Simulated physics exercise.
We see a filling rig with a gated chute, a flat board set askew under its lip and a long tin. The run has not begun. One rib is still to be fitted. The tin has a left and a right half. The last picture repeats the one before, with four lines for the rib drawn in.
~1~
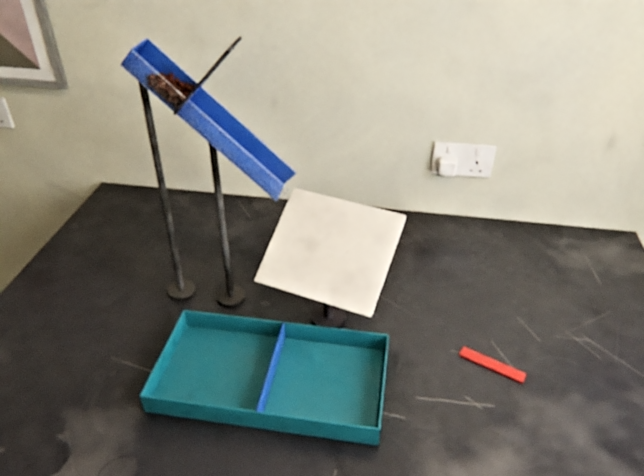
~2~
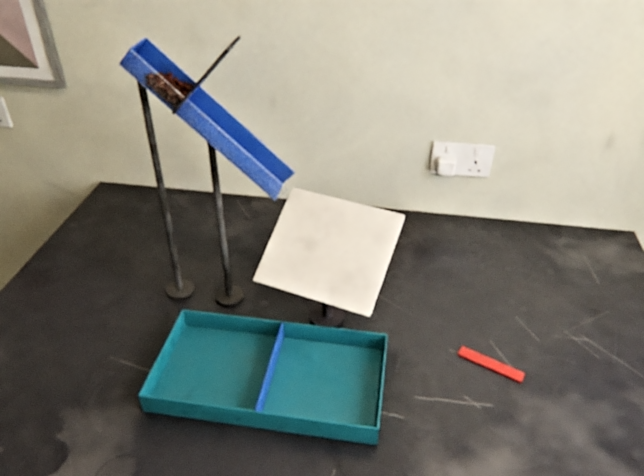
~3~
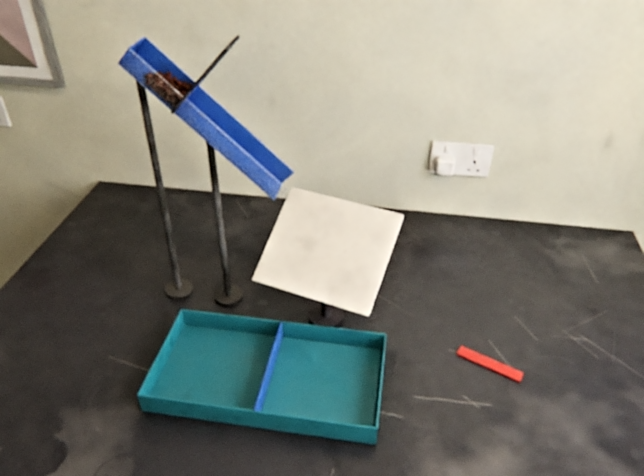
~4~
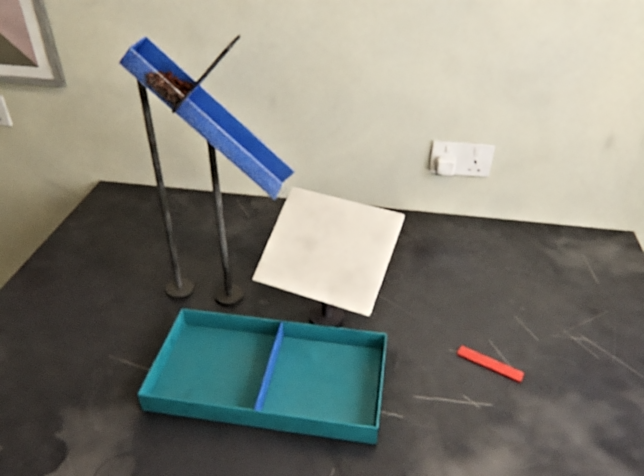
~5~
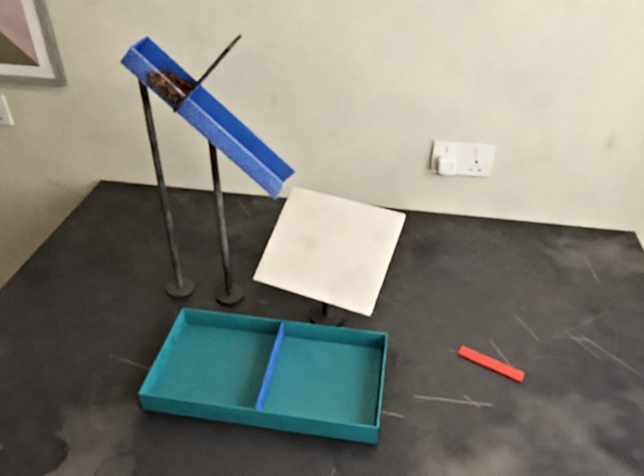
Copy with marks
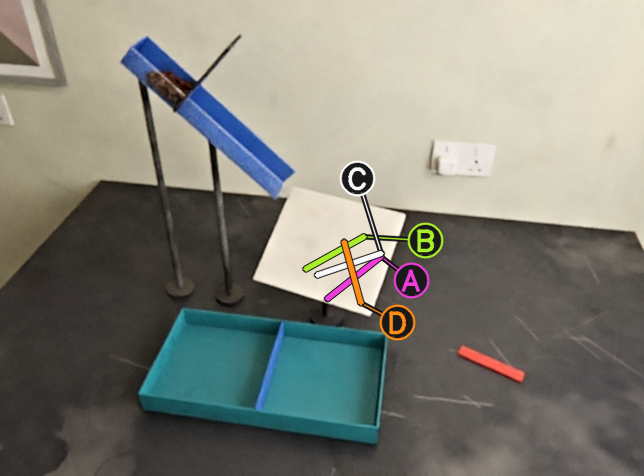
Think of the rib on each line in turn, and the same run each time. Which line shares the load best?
Choose C.
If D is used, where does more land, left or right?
Right.
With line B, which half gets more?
Left.
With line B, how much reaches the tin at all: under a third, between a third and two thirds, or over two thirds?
Line B gives over two thirds.
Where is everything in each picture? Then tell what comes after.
Load behind the gate at (173, 91), allspice berries; lip of the chute at (281, 192), sloping fairly steeply, in the first picture.
Middle of the board at (328, 248), tilted fairly steeply; middle of its low edge at (309, 298); of its high edge at (347, 201), in the second picture.
Front corners of the tin at (138, 395) and (377, 428); front end of its middle wall at (254, 411), in the third picture.
Middle of the load at (172, 90); lip at (279, 191), in the fourth picture.
Middle of the load at (173, 89); lip at (280, 191), in the fifth picture.
On the marked copy, line A from (380, 256) to (327, 298); line B from (364, 236) to (305, 268); line C from (381, 253) to (317, 275); line D from (344, 241) to (360, 302).
With A, of what is caught, a stray few in the left half, nearly all in the right.
With B, of what is caught, nearly all in the left half, a small part in the right.
With C, of what is caught, about a third in the left half, about two thirds in the right.
With D, of what is caught, a stray few in the left half, nearly all in the right.
